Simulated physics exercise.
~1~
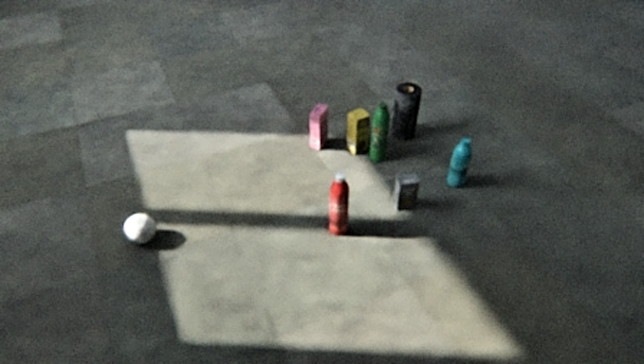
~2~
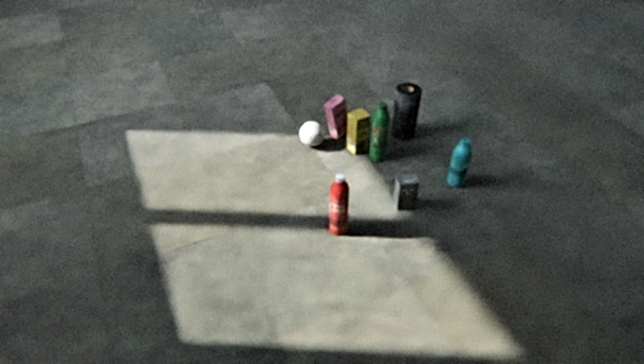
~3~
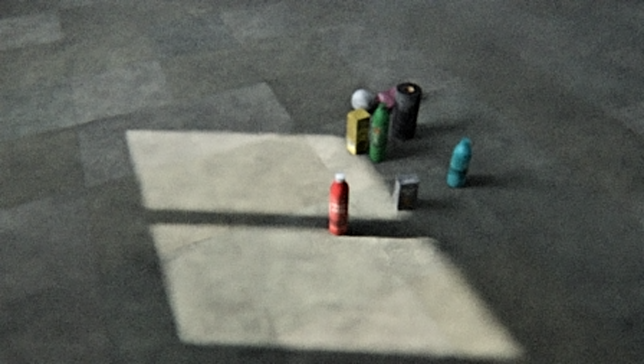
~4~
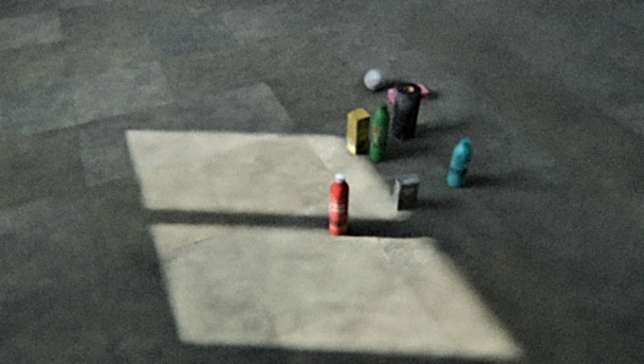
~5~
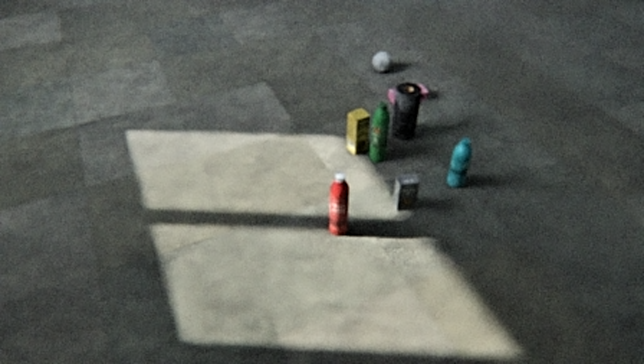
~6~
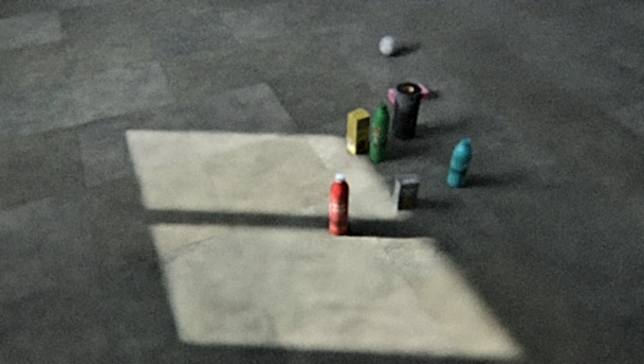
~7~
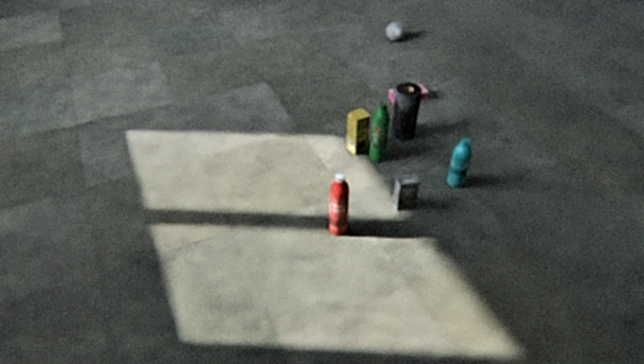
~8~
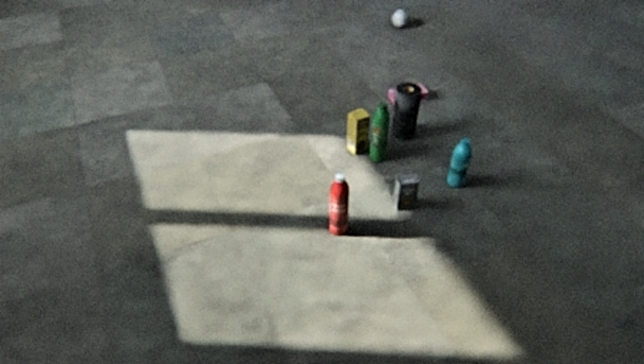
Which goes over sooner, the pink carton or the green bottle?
The pink carton goes over sooner, tipping as the ball reaches it and ending up on its side, while the green bottle is still standing at the end.
